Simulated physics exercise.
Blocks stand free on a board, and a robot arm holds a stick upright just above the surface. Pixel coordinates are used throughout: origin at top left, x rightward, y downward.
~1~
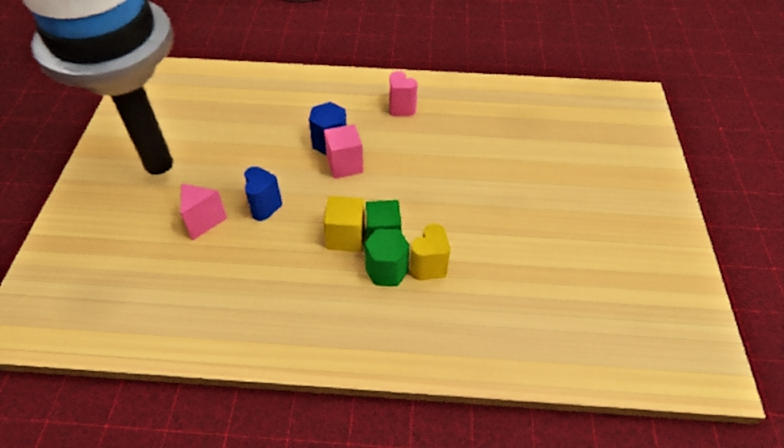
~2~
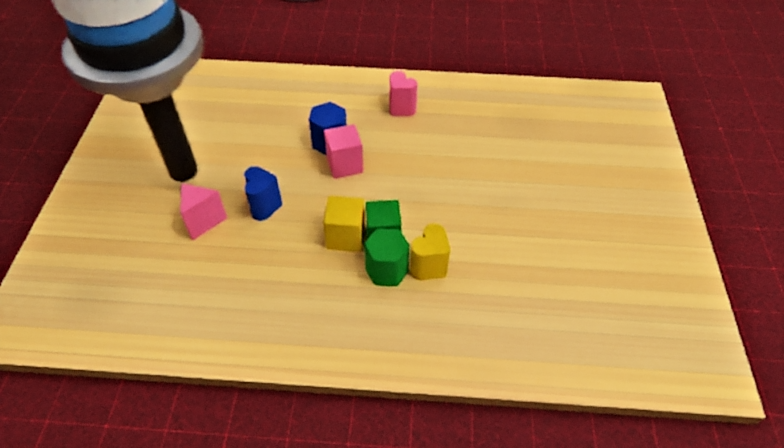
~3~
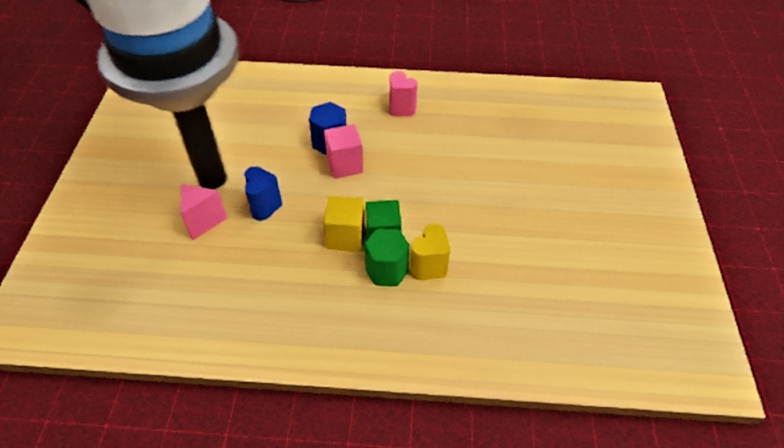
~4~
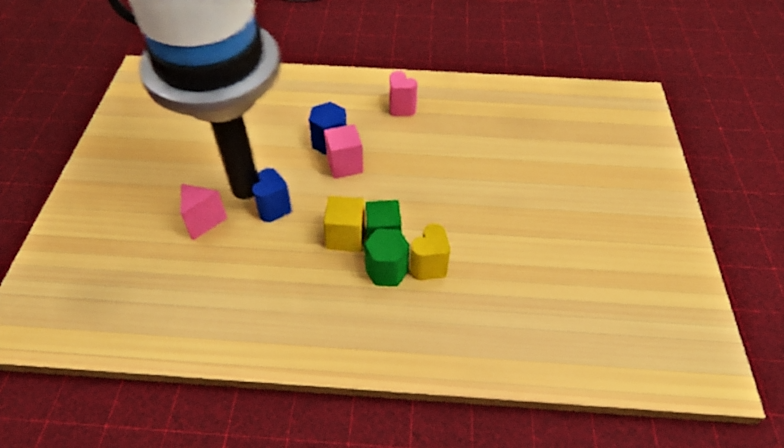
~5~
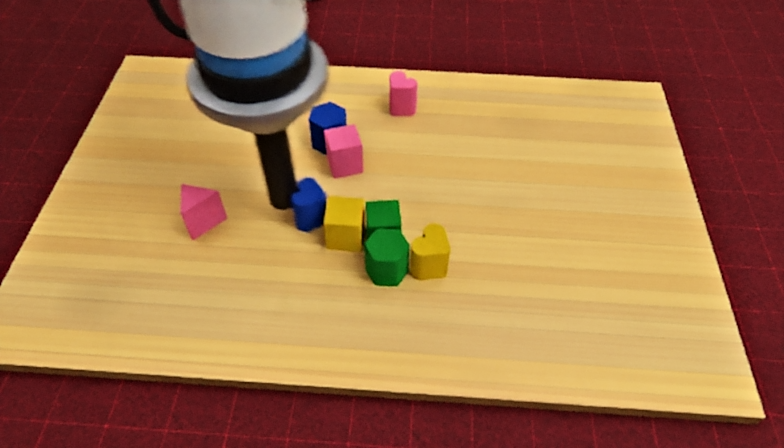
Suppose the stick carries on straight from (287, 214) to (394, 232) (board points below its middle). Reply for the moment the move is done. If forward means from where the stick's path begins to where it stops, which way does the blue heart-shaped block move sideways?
Leftward.
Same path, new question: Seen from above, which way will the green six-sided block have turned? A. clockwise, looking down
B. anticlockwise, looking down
A (clockwise, looking down)
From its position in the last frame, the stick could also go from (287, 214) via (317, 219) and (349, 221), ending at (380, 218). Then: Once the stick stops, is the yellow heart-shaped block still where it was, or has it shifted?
It is moved off its spot.
What follows on the original path. One third of the way, stick (322, 205); blue heart-shaped block (348, 192), turned 15° anticlockwise; yellow four-sided block (371, 210), turned 30° clockwise; green four-sided block (409, 219), turned 30° clockwise.
Two thirds of the way, stick (359, 212); blue heart-shaped block (385, 194), turned 30° anticlockwise; yellow four-sided block (410, 213), turned 40° clockwise; green four-sided block (444, 228), turned 50° clockwise; green six-sided block (396, 250), turned 30° clockwise; yellow heart-shaped block (453, 256), turned 25° clockwise.
At the end, stick (395, 218); pink triangular block unmoved; blue heart-shaped block (420, 197), turned 40° anticlockwise; yellow four-sided block (447, 219), turned 55° clockwise; green four-sided block (478, 239), turned 65° clockwise; green six-sided block (396, 250), turned 30° clockwise; yellow heart-shaped block (470, 266), turned 75° clockwise.
